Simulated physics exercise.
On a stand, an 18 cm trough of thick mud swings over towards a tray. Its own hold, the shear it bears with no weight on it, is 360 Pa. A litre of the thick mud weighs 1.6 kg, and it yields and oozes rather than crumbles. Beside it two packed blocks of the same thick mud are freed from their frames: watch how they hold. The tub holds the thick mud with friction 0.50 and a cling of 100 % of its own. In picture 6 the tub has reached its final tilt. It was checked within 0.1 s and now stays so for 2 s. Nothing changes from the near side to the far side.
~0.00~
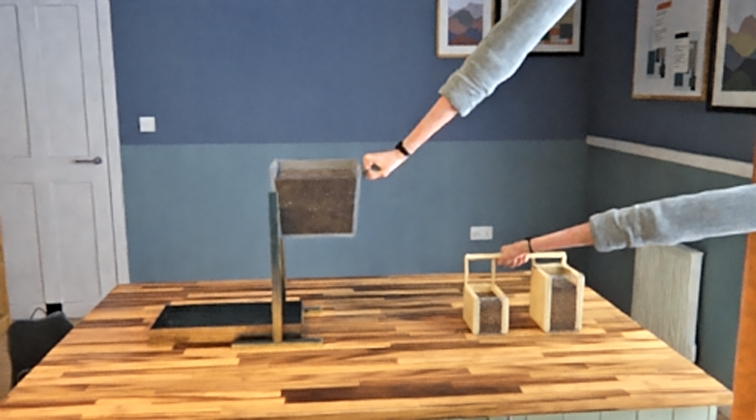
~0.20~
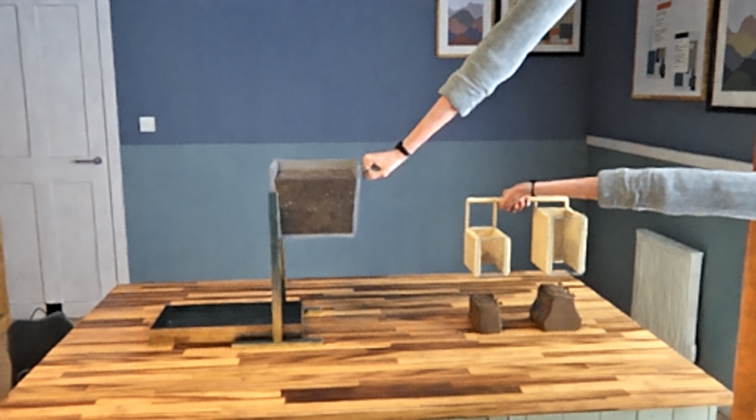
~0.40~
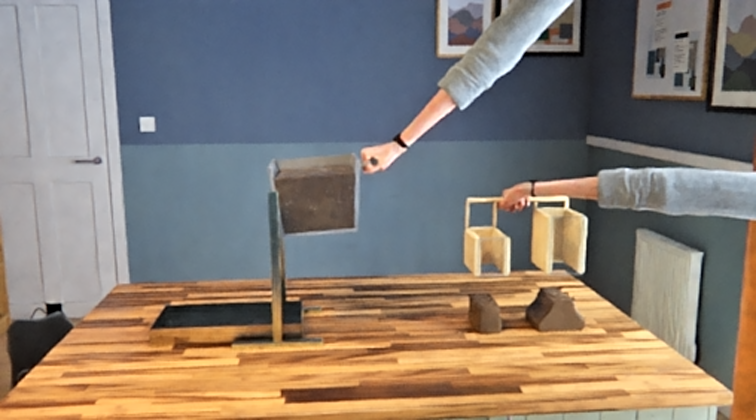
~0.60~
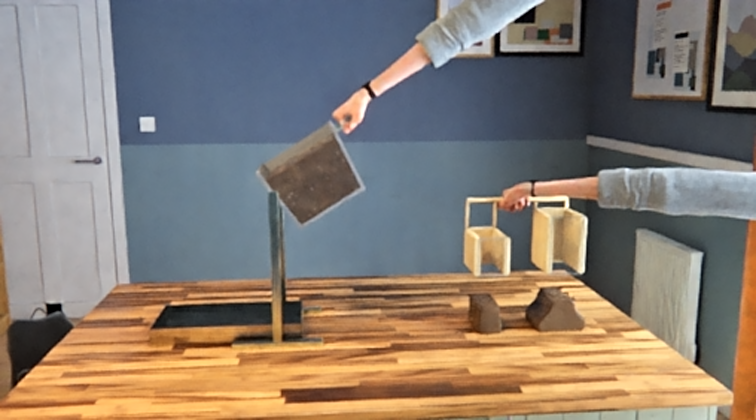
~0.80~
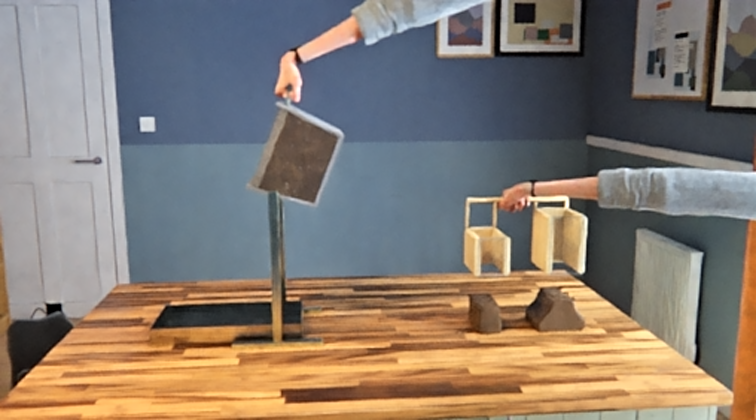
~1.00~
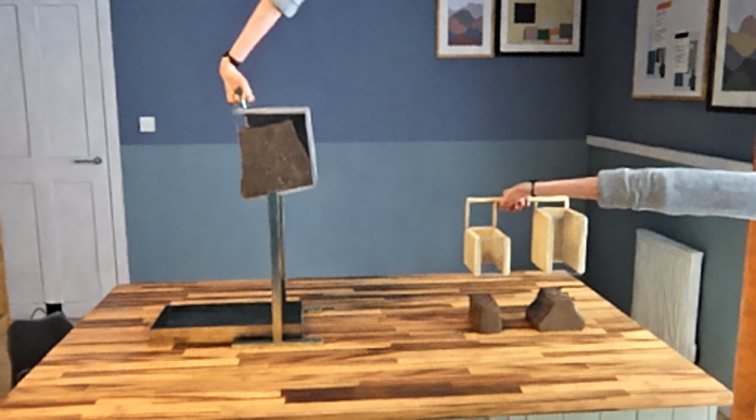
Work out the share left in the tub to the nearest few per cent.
About 28 %.
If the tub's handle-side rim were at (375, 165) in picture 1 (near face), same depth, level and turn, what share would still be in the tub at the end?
In that case some 20 per cent.
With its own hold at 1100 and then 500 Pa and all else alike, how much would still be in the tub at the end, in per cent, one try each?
In turn about 100 %, 35 %.
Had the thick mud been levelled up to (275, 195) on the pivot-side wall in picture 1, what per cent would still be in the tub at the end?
Then about 45 %.
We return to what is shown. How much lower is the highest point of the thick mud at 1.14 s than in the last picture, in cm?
Some 8 cm.
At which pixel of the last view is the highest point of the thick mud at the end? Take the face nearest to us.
Near (286, 171).
By 1.14 s, the tub is at 95 degrees and holds 58 %.
By 1.31 s, the tub is at 95 degrees and holds 32 %.
By 1.48 s, the tub is at 95 degrees and holds 28 %.
By 1.65 s, the tub is at 95 degrees and holds 28 %.
By 3.00 s, at the end, the tub is at 95 degrees and holds 28 %.
